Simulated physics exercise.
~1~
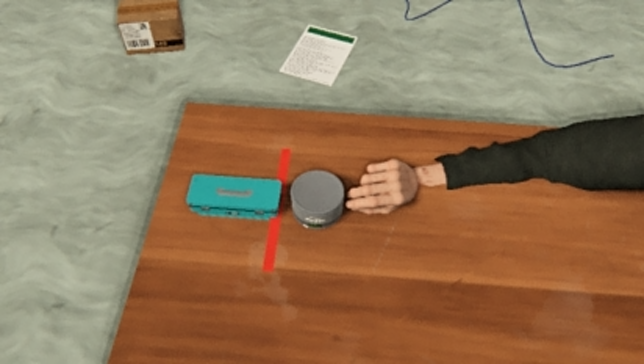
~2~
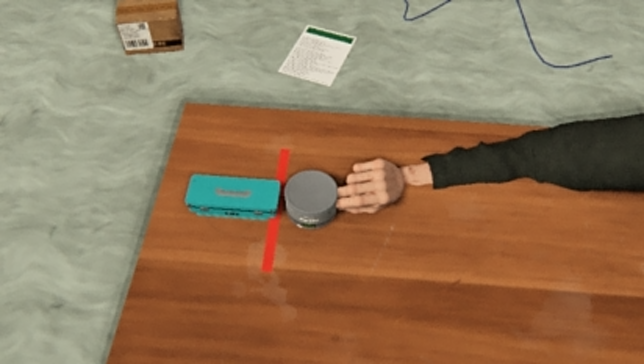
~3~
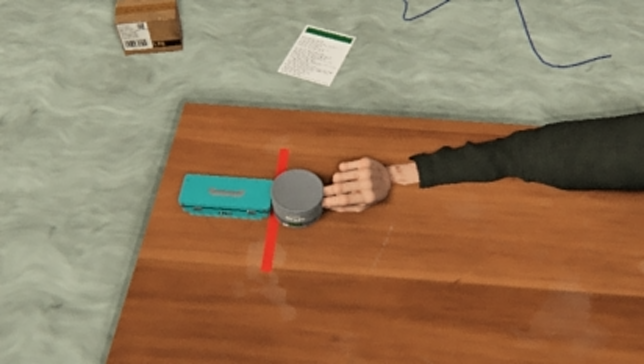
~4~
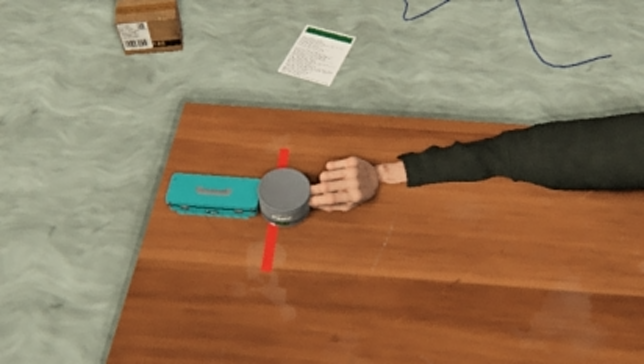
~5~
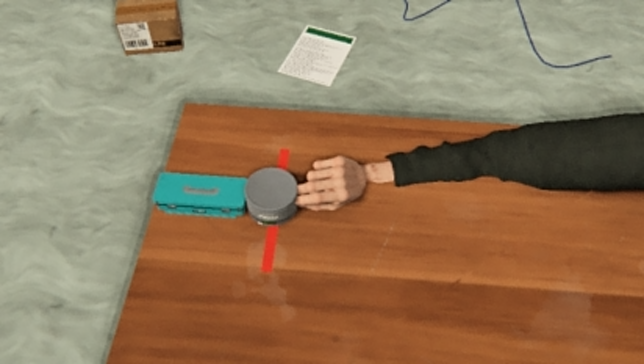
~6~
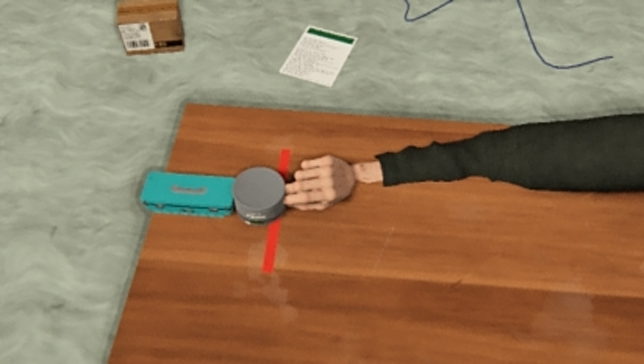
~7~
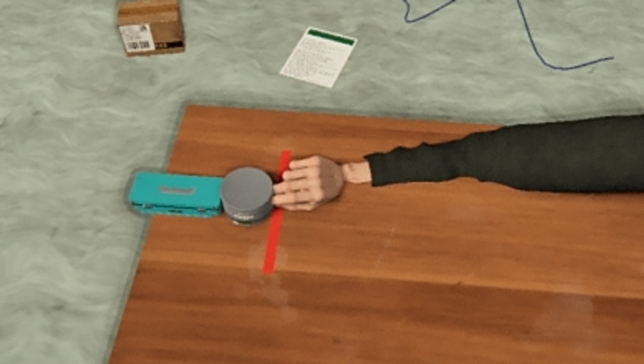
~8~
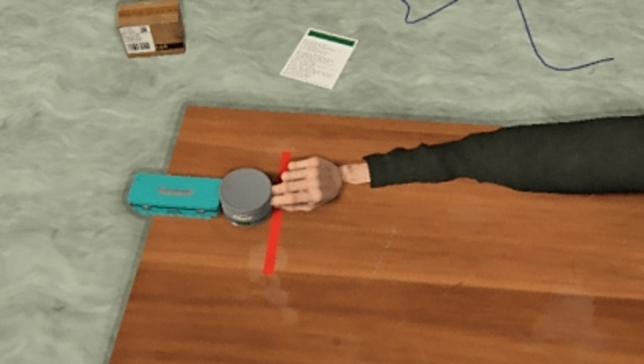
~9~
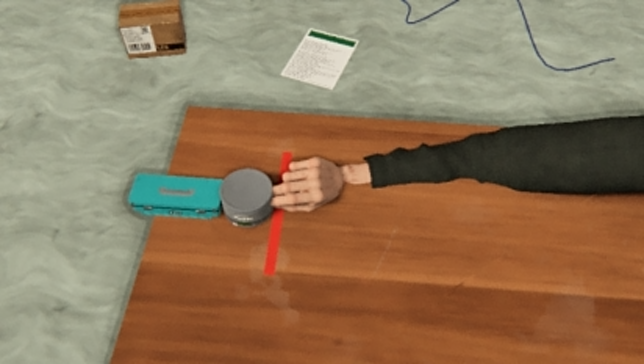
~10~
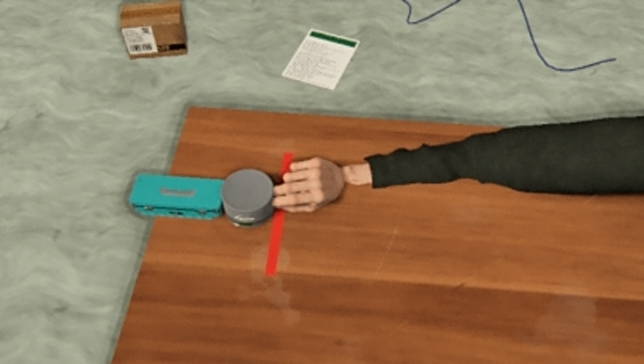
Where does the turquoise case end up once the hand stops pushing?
It stays on the table, resting at the left edge with its left end sticking out over the side and the grey tub against its right end.
